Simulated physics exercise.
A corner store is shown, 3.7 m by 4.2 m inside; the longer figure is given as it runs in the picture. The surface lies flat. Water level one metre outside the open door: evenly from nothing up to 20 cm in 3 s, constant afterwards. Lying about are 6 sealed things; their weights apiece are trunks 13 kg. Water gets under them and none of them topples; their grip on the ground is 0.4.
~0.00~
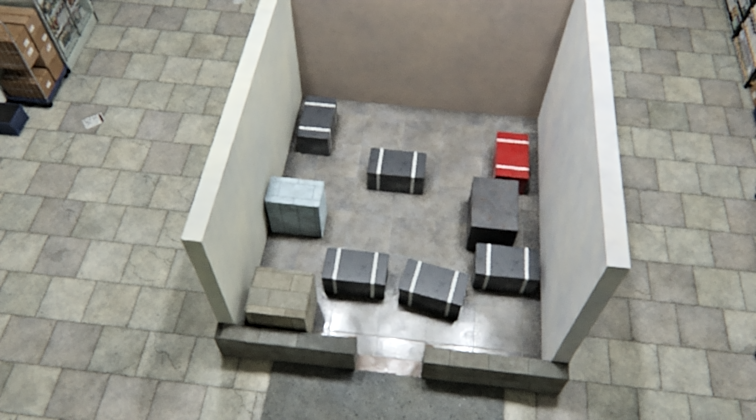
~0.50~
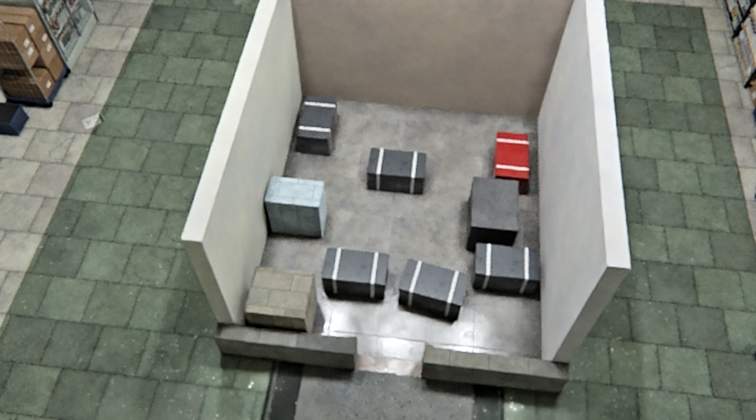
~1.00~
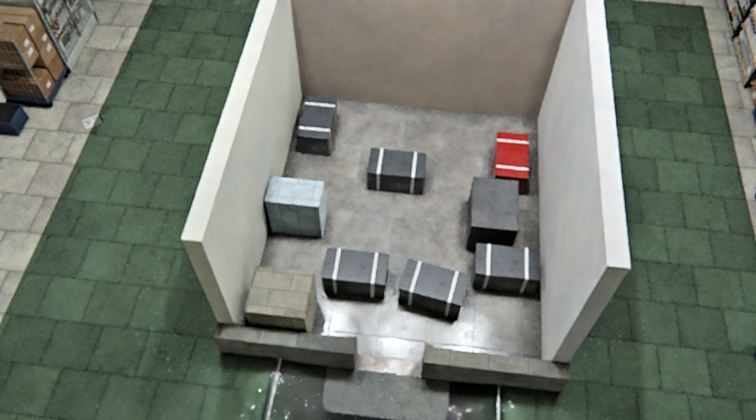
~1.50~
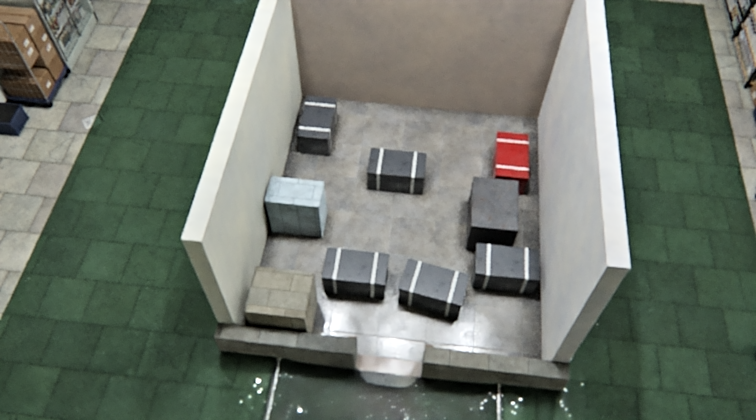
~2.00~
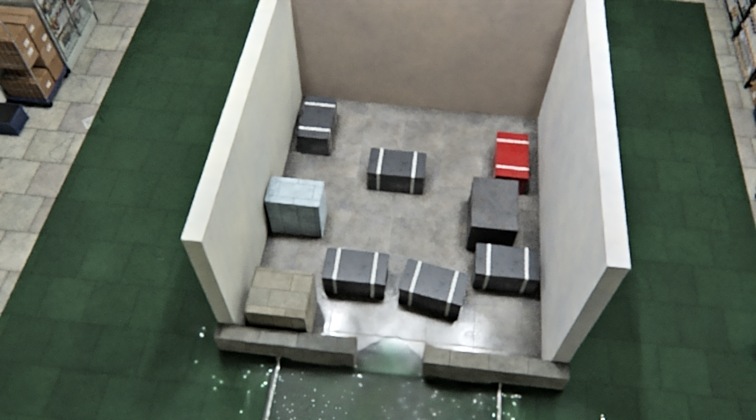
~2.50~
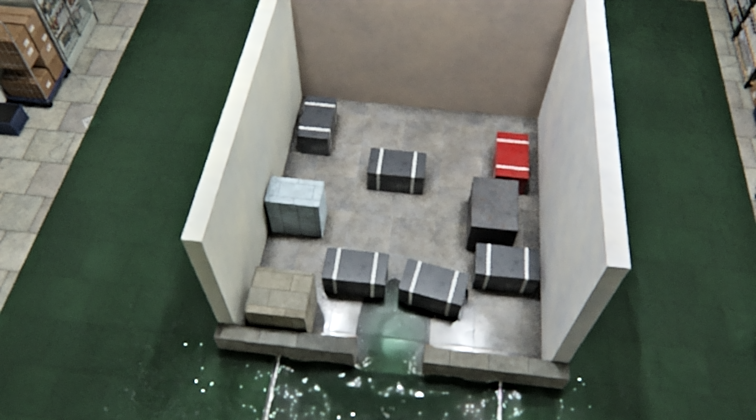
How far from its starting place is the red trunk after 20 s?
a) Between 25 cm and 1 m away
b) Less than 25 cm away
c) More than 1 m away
Between 25 cm and 1 m away.
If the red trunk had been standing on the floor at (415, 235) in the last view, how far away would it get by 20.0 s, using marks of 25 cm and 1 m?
It goes a long way.
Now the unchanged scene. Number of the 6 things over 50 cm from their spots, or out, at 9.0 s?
4.
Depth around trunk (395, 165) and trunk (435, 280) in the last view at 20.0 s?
Roughly 15 and 13 cm.
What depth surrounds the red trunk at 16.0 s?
Depth: About 13 cm.
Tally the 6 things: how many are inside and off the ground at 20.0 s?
The count is 6.
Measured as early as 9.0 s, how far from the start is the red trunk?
Shift by then: About 30 cm.
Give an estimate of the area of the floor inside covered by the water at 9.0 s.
Close to 14 m2, I'd say.
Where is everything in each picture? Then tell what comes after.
The red trunk at (513, 154) rests on the ground; water covers 0.0 m2; 0 of 6 have shifted, in the first picture.
The red trunk at (513, 154), on the bottom; 0.0 m2 under water; 0 of 6 have shifted, in the second picture.
The red trunk at (513, 154), on the bottom; 0.0 m2 under water; 0 of 6 have shifted, in the third picture.
The red trunk at (513, 154), on the bottom; 0.0 m2 under water; 0 of 6 have shifted, in the fourth picture.
The red trunk at (513, 154), on the bottom; 0.1 m2 under water; 0 of 6 have shifted, in the fifth picture.
The red trunk at (513, 154) rests on the ground; 0.7 m2 under water; 0 of 6 have shifted, in the sixth picture.
After 4.0 s the red trunk is near (513, 154), 0.0 m from its start, aground; 0 afloat.
After 9.0 s the red trunk is near (493, 157), 0.3 m from its start, afloat; 6 afloat.
After 16.0 s the red trunk is near (517, 118), 0.6 m from its start, afloat; 6 afloat.
After 20.0 s the red trunk is near (487, 114), 0.7 m from its start, afloat; 6 afloat.
